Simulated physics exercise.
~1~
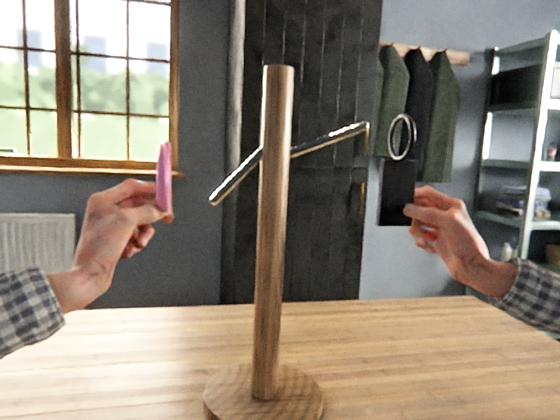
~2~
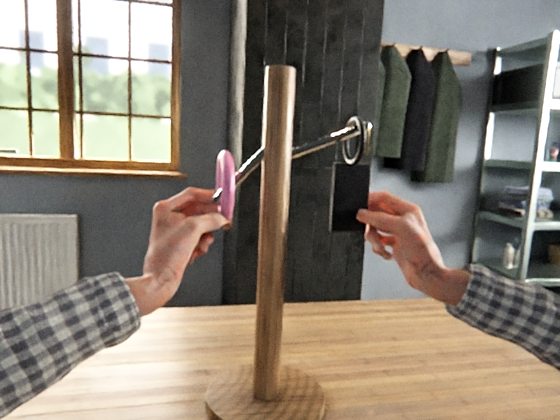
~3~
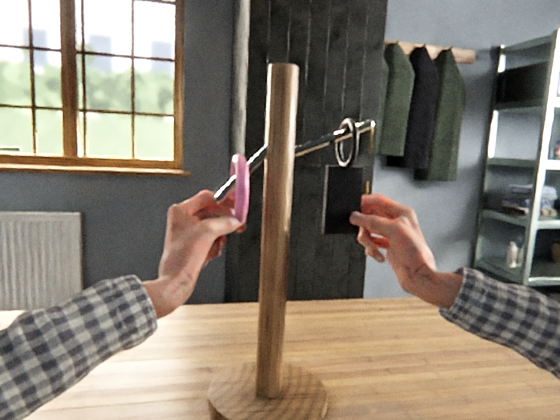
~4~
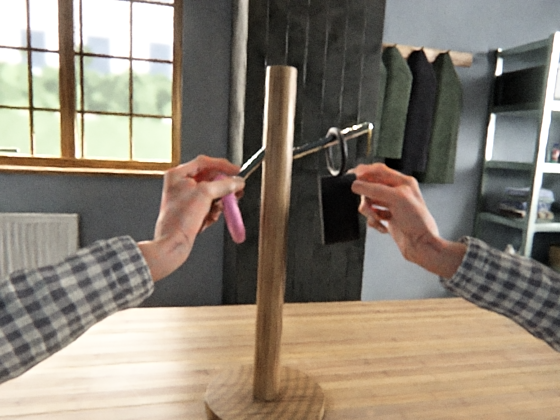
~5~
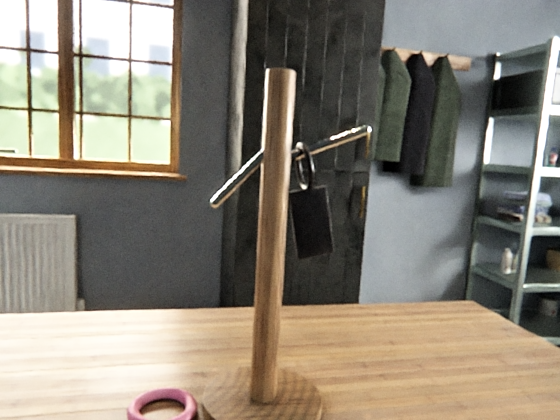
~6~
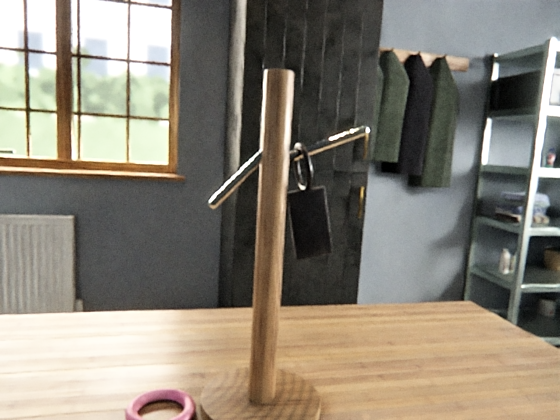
We see two hands bring a pink ring and a black tag to opposite arms of a wooden peg stand and let go; the pink ring ends up lying on the table by the base, while the black tag stays hanging from the right arm, slightly tilted.
